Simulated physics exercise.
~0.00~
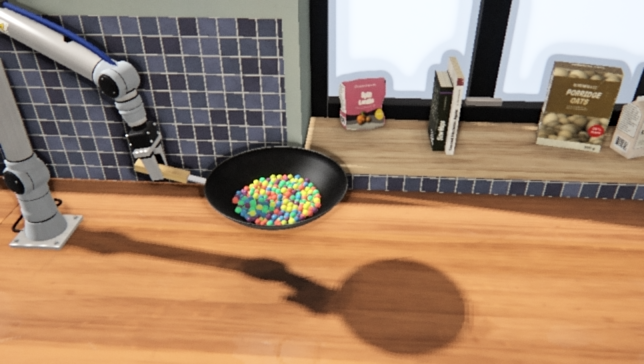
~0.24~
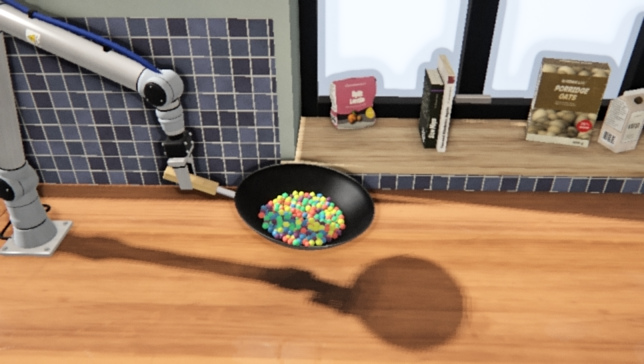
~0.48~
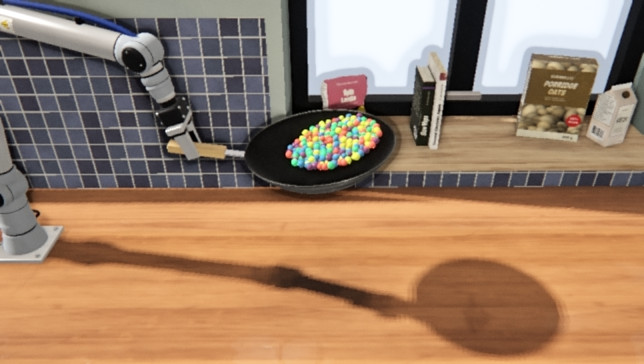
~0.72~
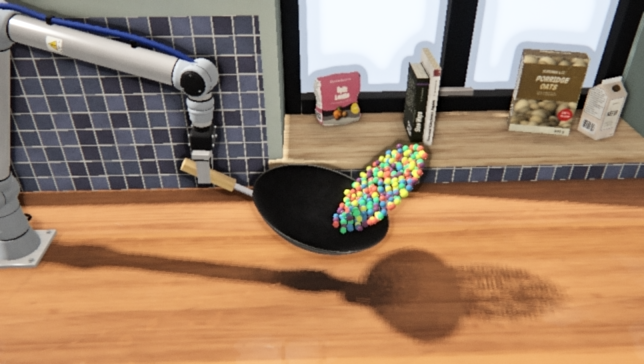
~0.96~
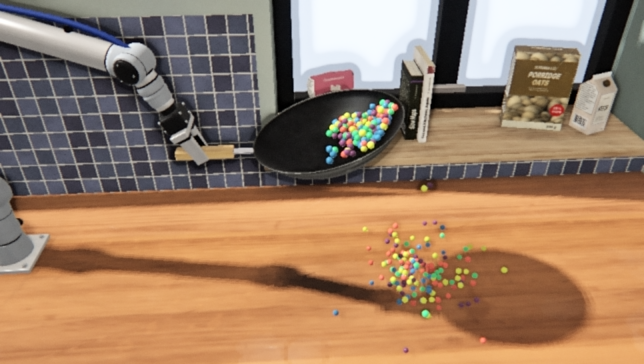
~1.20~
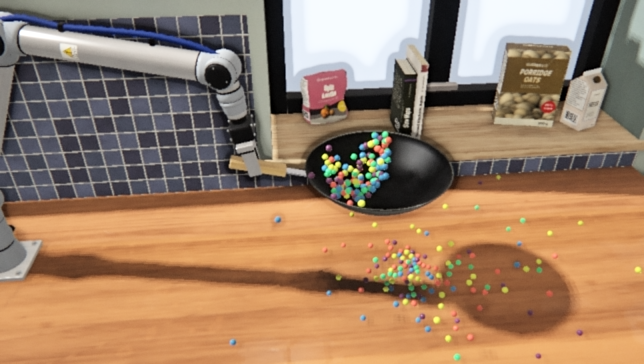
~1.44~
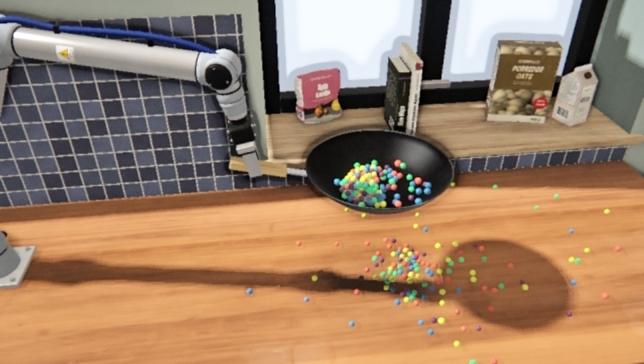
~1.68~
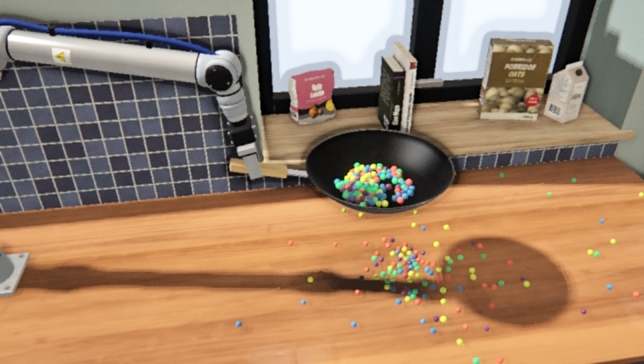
A grey robot arm at the left grips a black wok full of multicoloured round sweets above a wooden counter, seen from the front and slightly above. Behind it are dark blue tiles and, to the right, a wooden sill below a window, holding a pink packet, books, a brown box and a carton. The arm dips and lifts the wok, then lowers it tilted away to the right as the sweets surge over its far rim. Many drop and scatter across the counter while it rises tipped back. The wok moves right and levels, the remaining sweets settling inside.
